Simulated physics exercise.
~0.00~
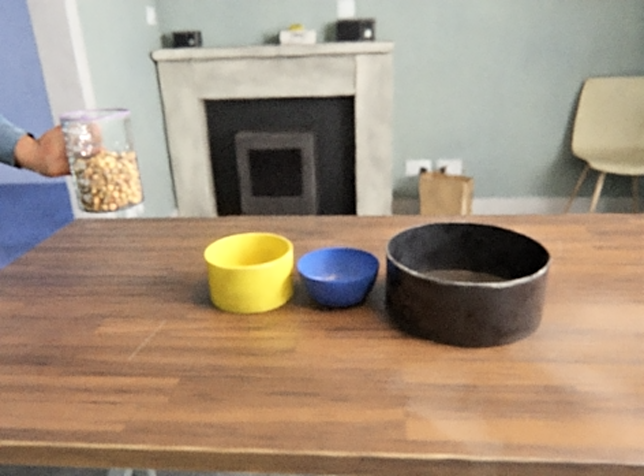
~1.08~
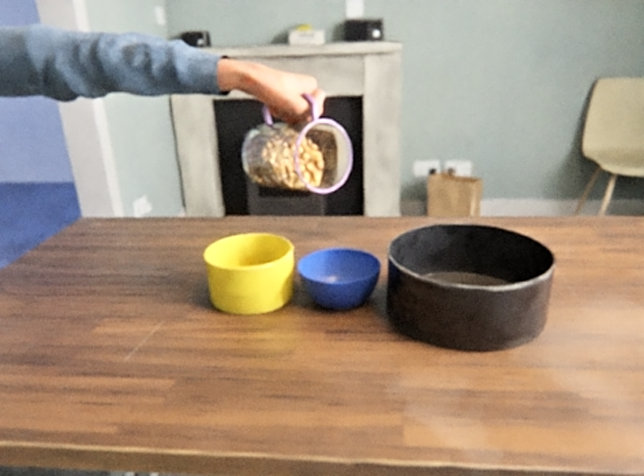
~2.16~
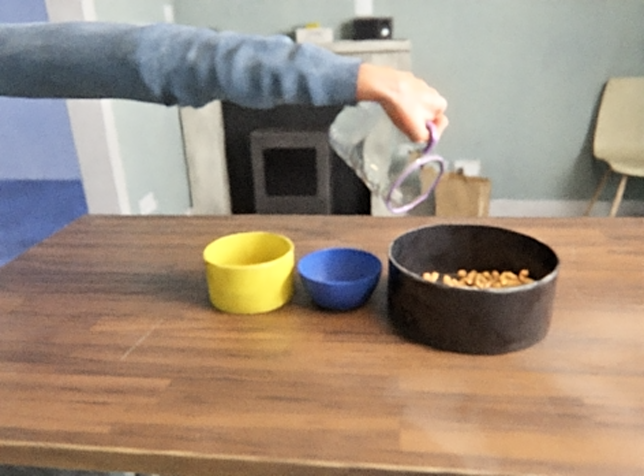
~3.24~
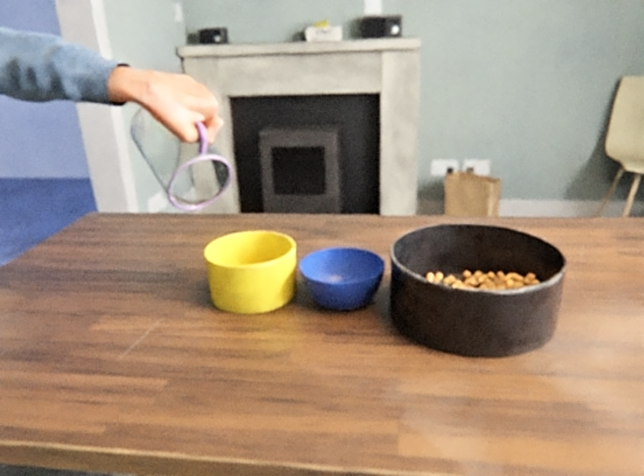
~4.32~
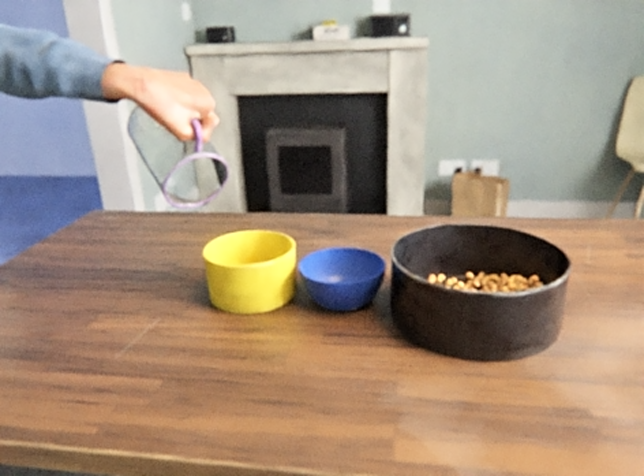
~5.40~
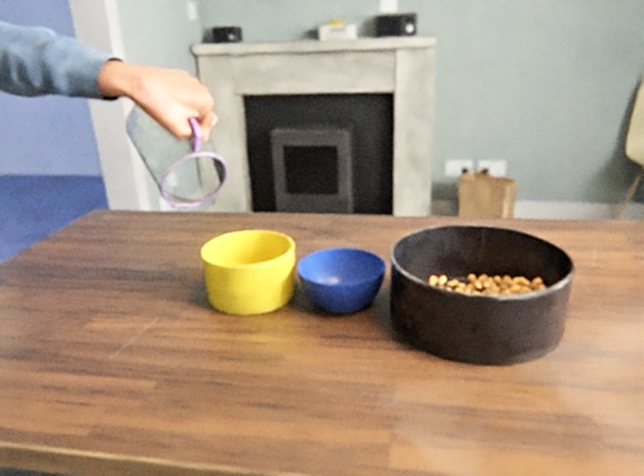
A hand in a blue sleeve holds a clear jug of small tan pieces at the left, above a wooden table seen from the front and slightly above, with a grey fireplace and a pale chair behind. On the table stand a yellow pot, a small blue bowl and a wide black pot, from left to right. The arm carries the jug to the right, tipping it onto its side. Over the black pot, it tilts further and the pieces pour in. The arm then moves the empty jug back left and holds it tipped, while the pieces rest in the black pot and the other two containers stay empty.
